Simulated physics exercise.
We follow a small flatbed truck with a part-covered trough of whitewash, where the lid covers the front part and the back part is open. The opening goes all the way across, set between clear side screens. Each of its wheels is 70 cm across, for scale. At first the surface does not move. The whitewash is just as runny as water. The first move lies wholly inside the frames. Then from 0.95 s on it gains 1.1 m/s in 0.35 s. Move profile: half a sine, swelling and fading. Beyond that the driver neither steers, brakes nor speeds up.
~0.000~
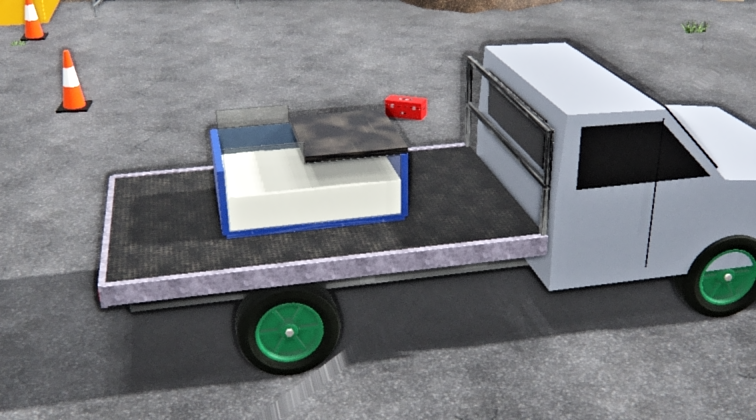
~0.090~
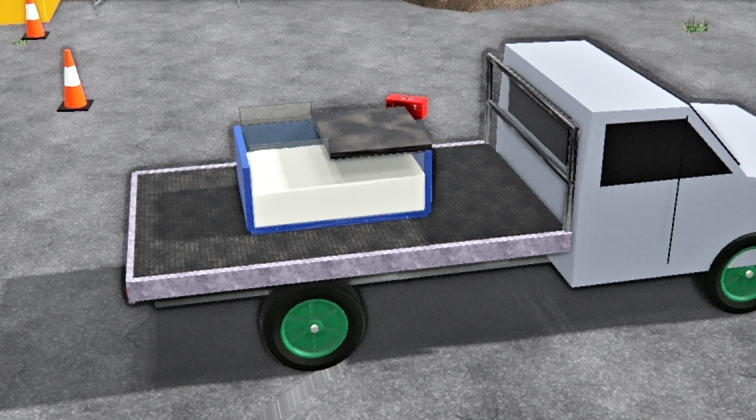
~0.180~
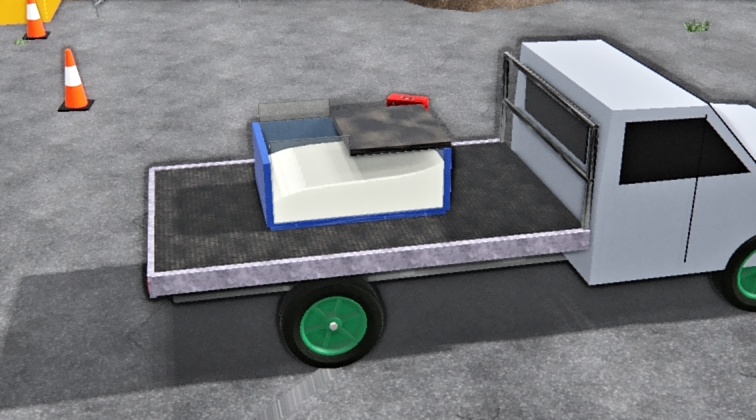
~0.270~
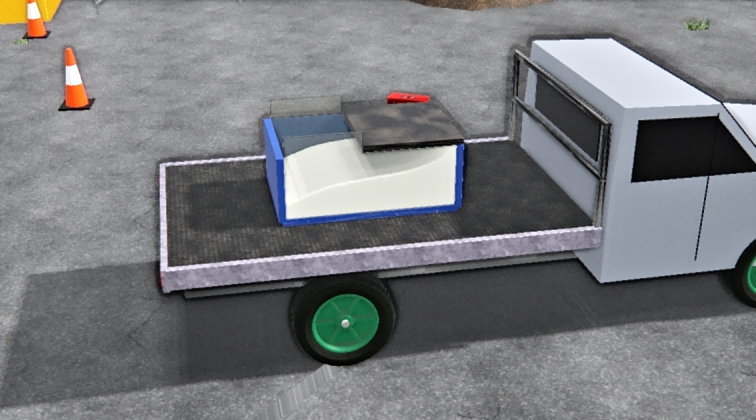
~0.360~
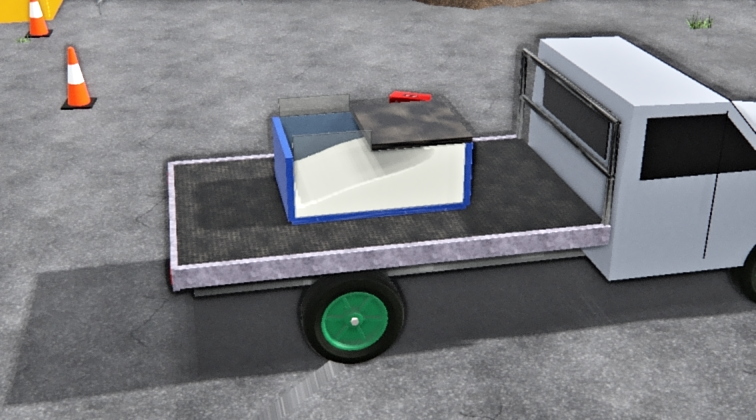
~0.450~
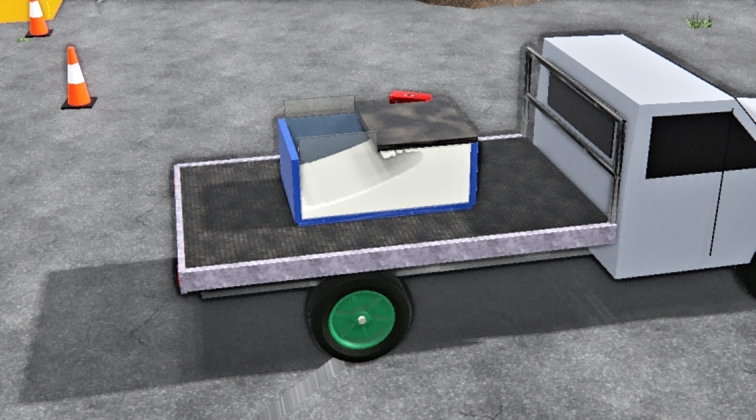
On a grey paved lot with orange cones, a small flatbed truck rolled forward to the right, slowing, while the white liquid in its partly covered trough climbed toward the front and sank at the back.
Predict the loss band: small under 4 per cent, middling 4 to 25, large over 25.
The loss is middling.
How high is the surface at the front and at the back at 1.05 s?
The surface sits near 24 cm in front and near 32 cm at the rear.
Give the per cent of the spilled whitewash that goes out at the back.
About 100 percent.
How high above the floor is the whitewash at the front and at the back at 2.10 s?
Roughly 44 cm in front and 20 cm behind.
After 1.05 s the surface stands 32 cm at the back and 24 cm at the front; all of it is still inside.
After 1.55 s the surface stands 46 cm at the back and 6 cm at the front; 7 per cent has gone, over the back.
After 2.10 s the surface stands 19 cm at the back and 43 cm at the front; 7 per cent has gone, over the back.
After 4.18 s 7 per cent has gone, over the back, 18 of 240 litres.
